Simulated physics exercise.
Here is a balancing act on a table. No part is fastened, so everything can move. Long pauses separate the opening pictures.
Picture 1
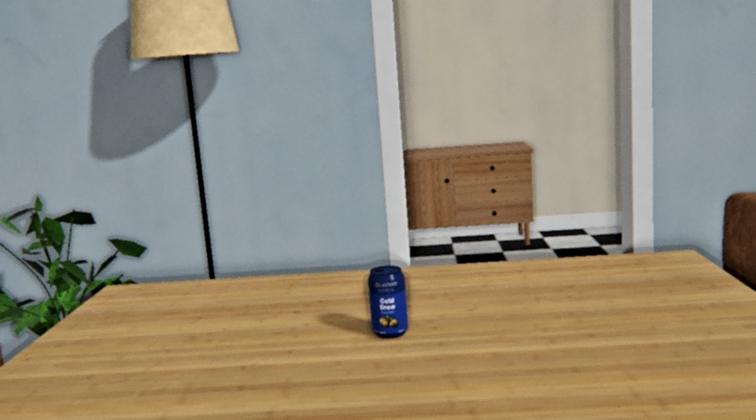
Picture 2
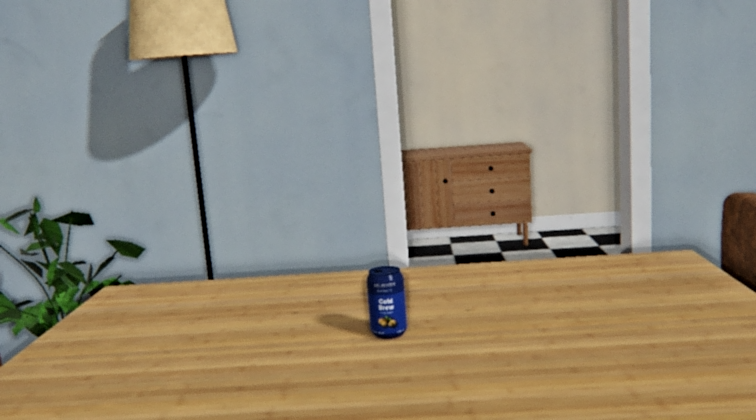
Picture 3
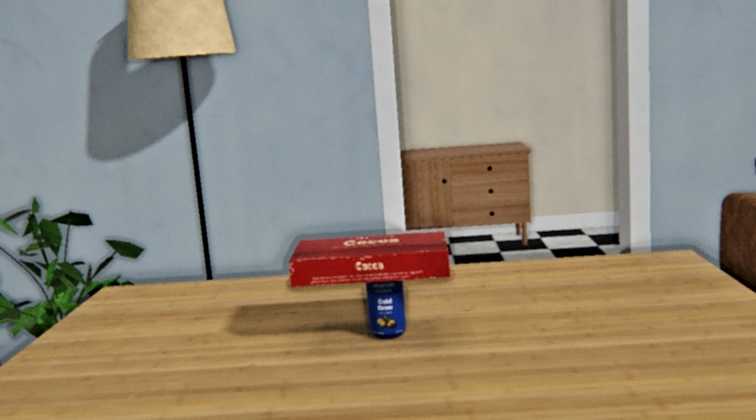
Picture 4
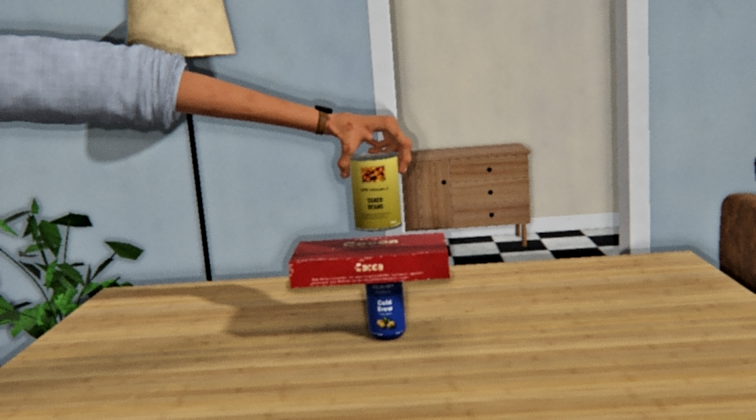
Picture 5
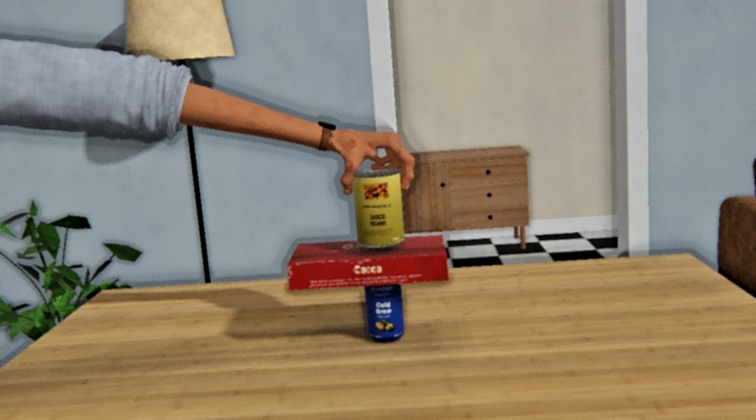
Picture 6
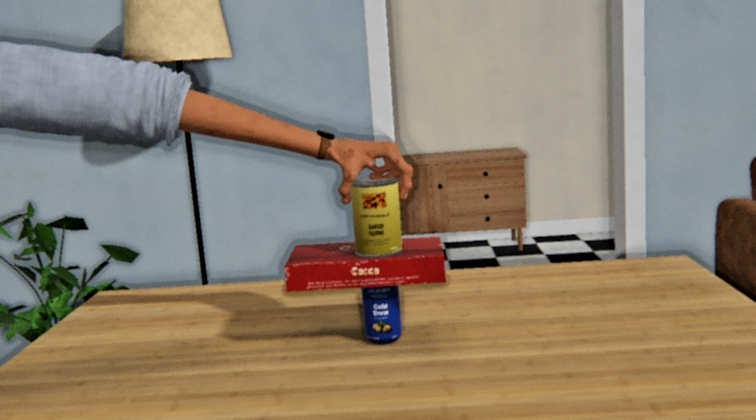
Red cocoa packet appearing atop a blue can on a wooden table, then a hand lowering a yellow tin onto it.
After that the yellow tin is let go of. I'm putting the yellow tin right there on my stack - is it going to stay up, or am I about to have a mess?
I expect success here.
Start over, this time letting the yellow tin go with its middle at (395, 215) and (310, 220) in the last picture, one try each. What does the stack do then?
Result of try one is that it stays stable, and of try two that it tips over.
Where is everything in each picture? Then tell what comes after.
The last thing is not in view yet, in the first picture.
The last thing is not in view yet, in the second picture.
The last thing is not in view yet; red packet (371, 258), in the third picture.
On its way; yellow tin (376, 191); red packet (371, 259), in the fourth picture.
On its way; yellow tin (378, 207); red packet (370, 261), in the fifth picture.
Set down, still held; yellow tin (376, 217); red packet (367, 263), in the sixth picture.
Then, 0.30 s after the last picture, nothing has stirred.
Then, 0.70 s after the last picture, yellow tin resting near (376, 217).
At rest, all 3 in place. Seen from the same camera at the end, yellow tin near (376, 217). The stack holds.
